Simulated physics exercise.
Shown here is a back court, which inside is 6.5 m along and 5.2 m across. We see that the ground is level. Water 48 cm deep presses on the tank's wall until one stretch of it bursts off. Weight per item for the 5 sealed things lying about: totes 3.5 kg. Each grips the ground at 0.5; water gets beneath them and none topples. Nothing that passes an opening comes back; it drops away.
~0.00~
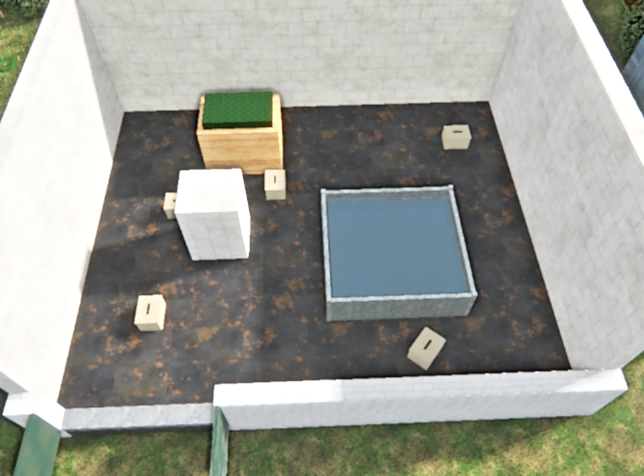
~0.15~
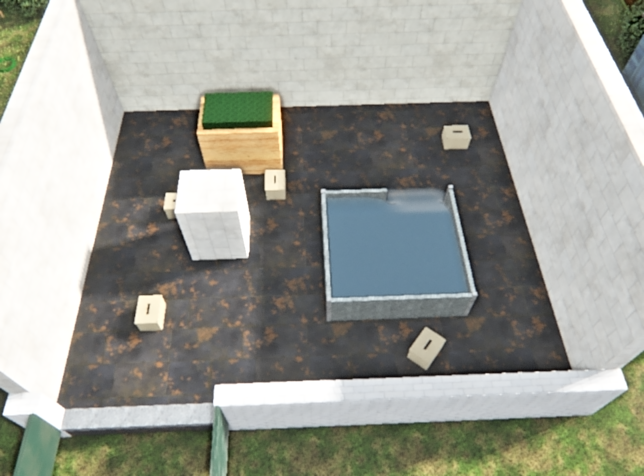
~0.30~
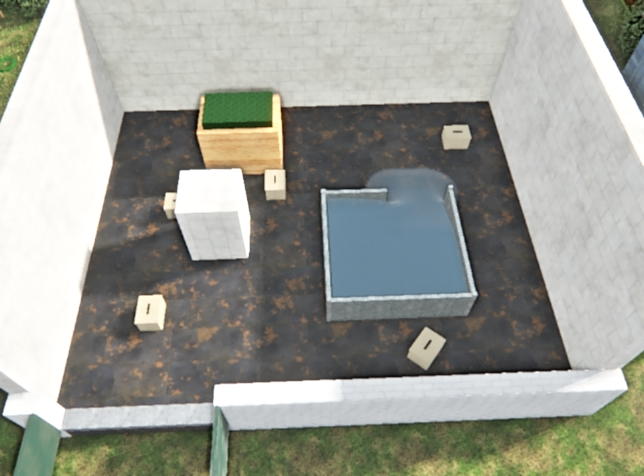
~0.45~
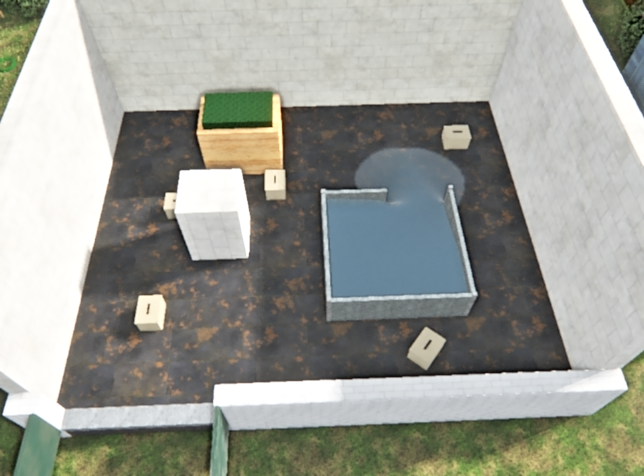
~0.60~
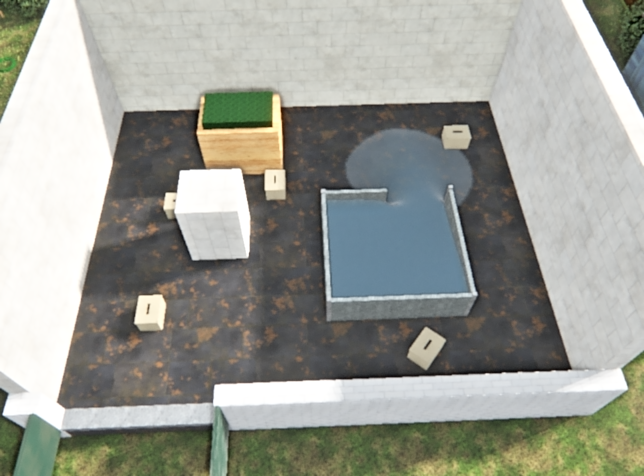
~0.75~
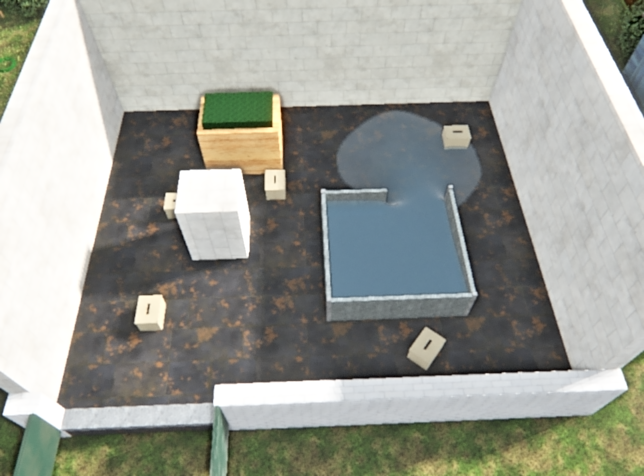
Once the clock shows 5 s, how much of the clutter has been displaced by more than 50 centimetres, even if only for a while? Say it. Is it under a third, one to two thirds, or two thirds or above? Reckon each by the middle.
The share is in the bottom band.
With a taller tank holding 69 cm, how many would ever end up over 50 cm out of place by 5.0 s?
In that case 1 of them.
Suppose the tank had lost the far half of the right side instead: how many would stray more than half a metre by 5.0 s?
You'd get 2 in that case.
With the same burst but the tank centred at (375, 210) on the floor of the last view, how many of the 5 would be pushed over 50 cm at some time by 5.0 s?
1.
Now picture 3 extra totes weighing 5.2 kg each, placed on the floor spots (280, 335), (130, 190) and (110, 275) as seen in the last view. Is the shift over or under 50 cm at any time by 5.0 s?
The first comes out within the limit, the second within the limit, the third within the limit.
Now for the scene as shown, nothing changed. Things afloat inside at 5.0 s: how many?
Tally: 1 of them.
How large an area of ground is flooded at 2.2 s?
Some 11.0 m2.
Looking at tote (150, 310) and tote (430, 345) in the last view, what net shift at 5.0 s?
Going in order, that's 0 cm for one and 0 cm for the other.
After 1.1 s 0 of 5 are over 50 cm from their spots; 0 afloat.
After 2.2 s 1 of 5 are over 50 cm from their spots; 1 afloat.
After 3.5 s 0 of 5 are over 50 cm from their spots; 1 afloat.
After 5.0 s 1 of 5 are over 50 cm from their spots, and 1 have been at some point; 1 afloat.
